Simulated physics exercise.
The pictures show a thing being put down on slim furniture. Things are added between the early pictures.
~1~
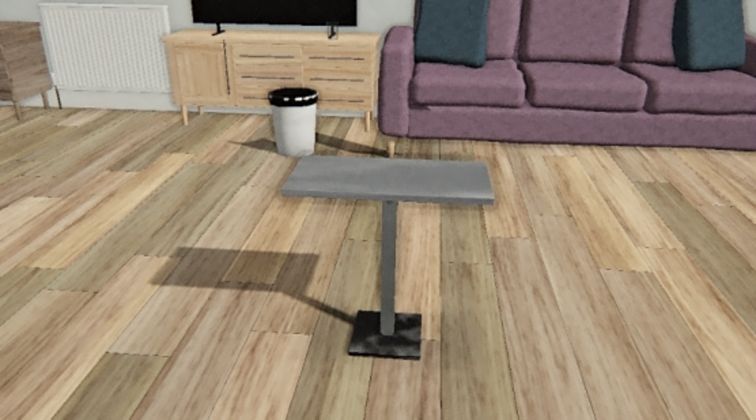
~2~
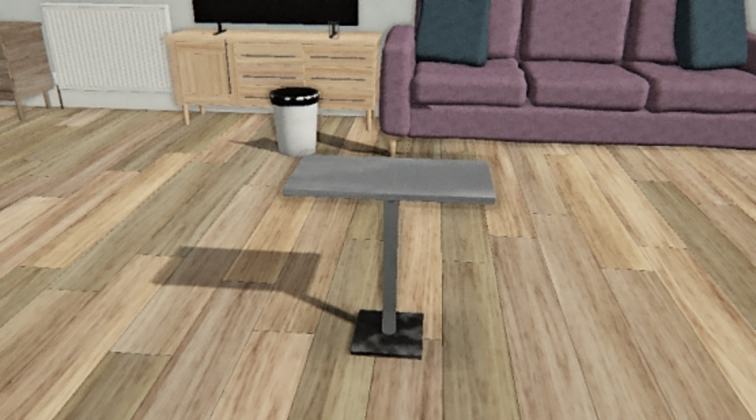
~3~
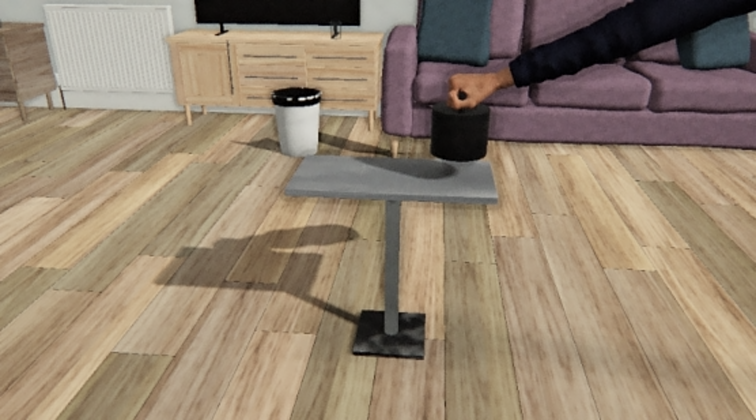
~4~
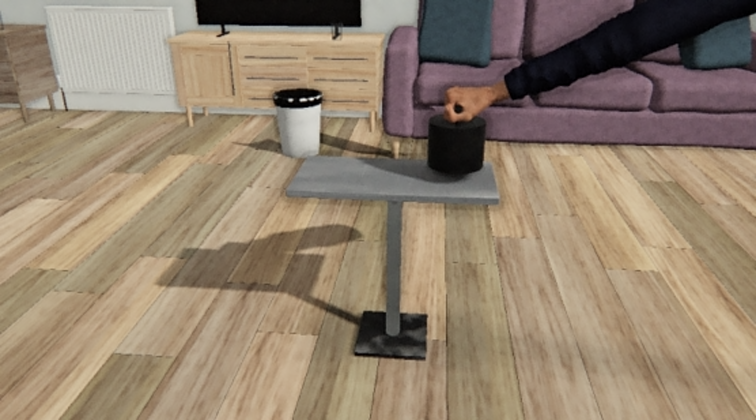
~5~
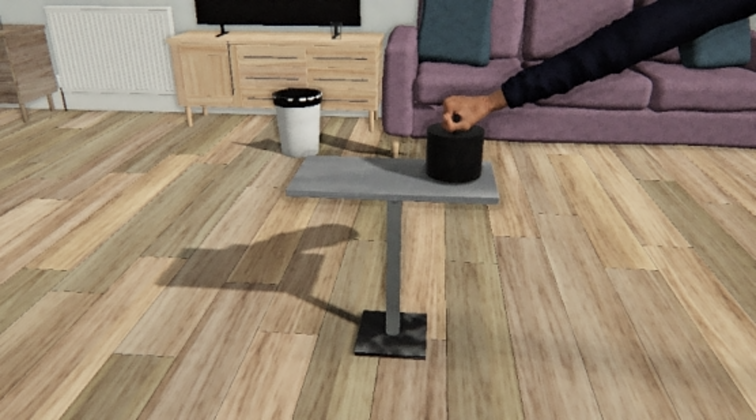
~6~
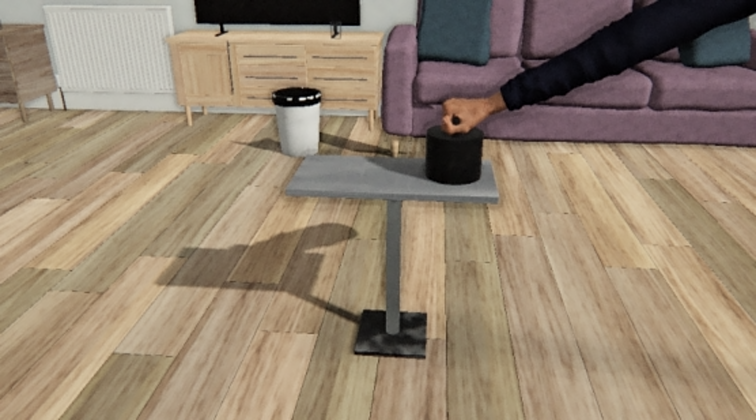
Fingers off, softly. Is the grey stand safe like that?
In the end the grey stand tips up.
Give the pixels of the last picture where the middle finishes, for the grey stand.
Its middle is close to (578, 270).
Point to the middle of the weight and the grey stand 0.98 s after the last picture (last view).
The weight around (593, 245); the grey stand around (534, 216).
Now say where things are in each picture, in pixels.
The first picture shows grey stand (390, 178).
The second picture shows grey stand (392, 178).
The third picture shows still on the way; grey stand (394, 178); weight (460, 130).
The fourth picture shows still on the way; grey stand (395, 179); weight (456, 143).
The fifth picture shows still on the way; grey stand (395, 178); weight (454, 151).
The sixth picture shows in place, still held; grey stand (394, 177); weight (454, 154).
Then, 0.80 s after the last picture, grey stand tipped 21° from how it was near (467, 179).
Then, 0.98 s after the last picture, grey stand tipped 49° from how it was near (534, 216).
Then, 1.18 s after the last picture, grey stand tipped 71° from how it was near (578, 258).
At rest, the grey stand goes over, near (579, 270).
